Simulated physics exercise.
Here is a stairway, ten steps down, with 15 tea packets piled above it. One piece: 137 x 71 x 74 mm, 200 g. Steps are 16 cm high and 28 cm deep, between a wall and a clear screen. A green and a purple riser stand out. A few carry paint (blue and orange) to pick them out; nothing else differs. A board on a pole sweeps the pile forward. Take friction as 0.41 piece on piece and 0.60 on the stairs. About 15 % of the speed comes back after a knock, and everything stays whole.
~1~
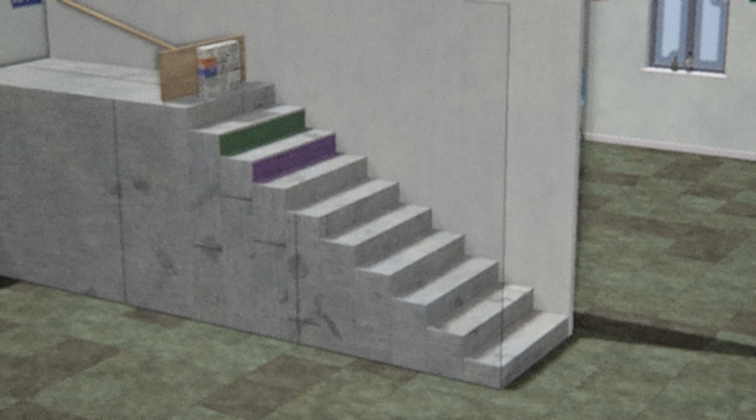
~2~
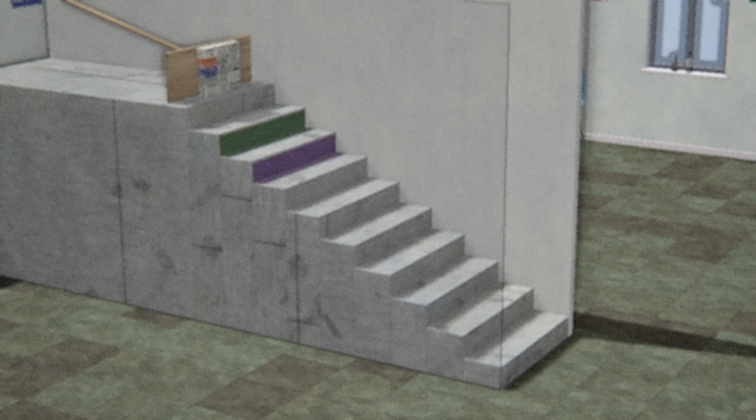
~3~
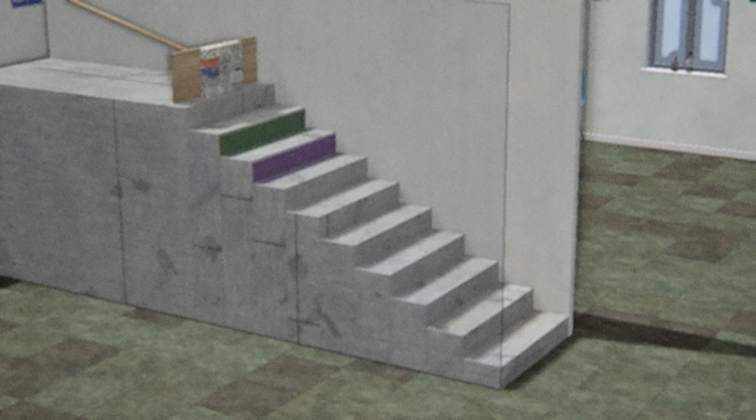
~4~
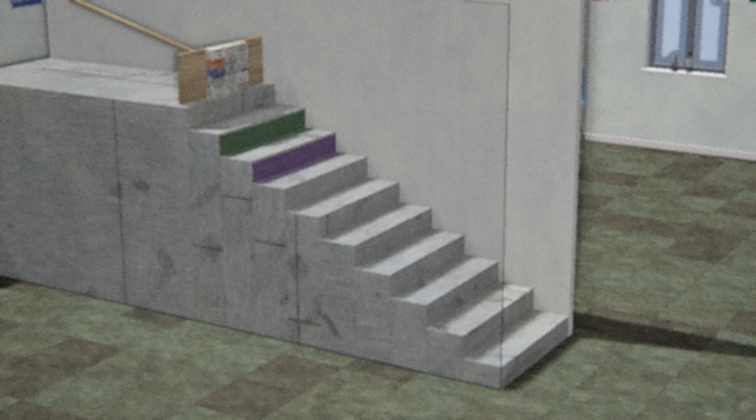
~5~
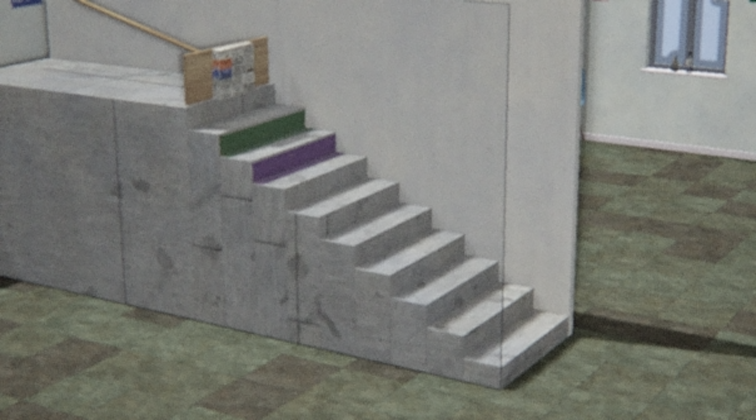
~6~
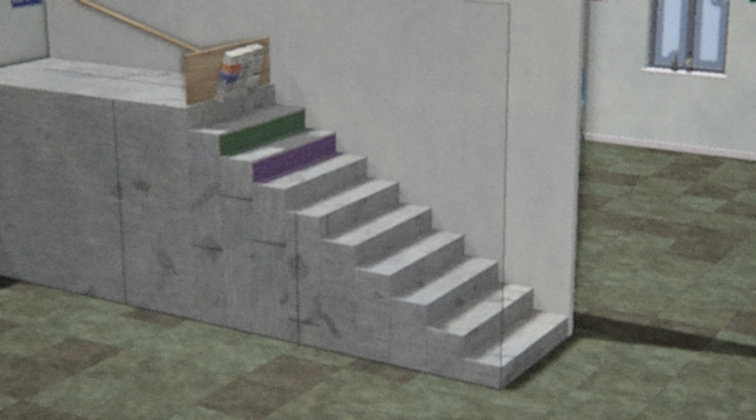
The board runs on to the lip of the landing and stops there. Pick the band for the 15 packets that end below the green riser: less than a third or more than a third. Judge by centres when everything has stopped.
Ending below the green riser: More than a third.
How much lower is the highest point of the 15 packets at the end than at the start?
I'd put it at around 46 cm.
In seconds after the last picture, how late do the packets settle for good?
About 1.5 s.
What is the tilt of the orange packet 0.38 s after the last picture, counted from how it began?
Measured against how it began, the tilt is near 130 degrees.
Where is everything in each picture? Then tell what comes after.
In the first frame (each place is the centre of the face we see best), board (161, 63) 24 cm from the edge; purple riser, near end, (266, 181); green riser, near end, (233, 154); blue packet (212, 72); orange packet (211, 63); all in place.
Board (167, 63) 19 cm from the edge; orange packet (211, 63), in the second frame.
Board (173, 64) 13 cm from the edge; orange packet (213, 63) moved 22 mm; blue packet (214, 73) moved 18 mm; 15 have shifted, in the third frame.
Board (179, 65) 8 cm from the edge; orange packet (219, 63) moved 8 cm; blue packet (220, 73) moved 8 cm; 15 have shifted, in the fourth frame.
Board (185, 65) 20 mm from the edge; orange packet (226, 64) moved 14 cm; blue packet (226, 74) moved 13 cm; 15 have shifted, in the fifth frame.
Board (186, 65) 10 mm from the edge, stopped; purple riser, near end, (266, 181); green riser, near end, (233, 154); orange packet (235, 69) tilted 18°; blue packet (233, 79) tilted 18°; steepest lean 18°, the packet at (251, 91); 15 have shifted, in the sixth frame.
Then, 0.14 s later than the last frame, 1 of the 15 packets below the green riser; blue packet tilted 51°, 11 cm lower; orange packet tilted 51°, 13 cm lower.
Then, 0.38 s later than the last frame, 9 of the 15 packets below the green riser; orange packet on its side; blue packet on its side.
When it is over, 9 of the 15 packets below the green riser; orange packet upside down; blue packet on its side. That is 60 per cent. In pixels of the last frame, middles, orange packet near (275, 143), blue packet near (268, 141).
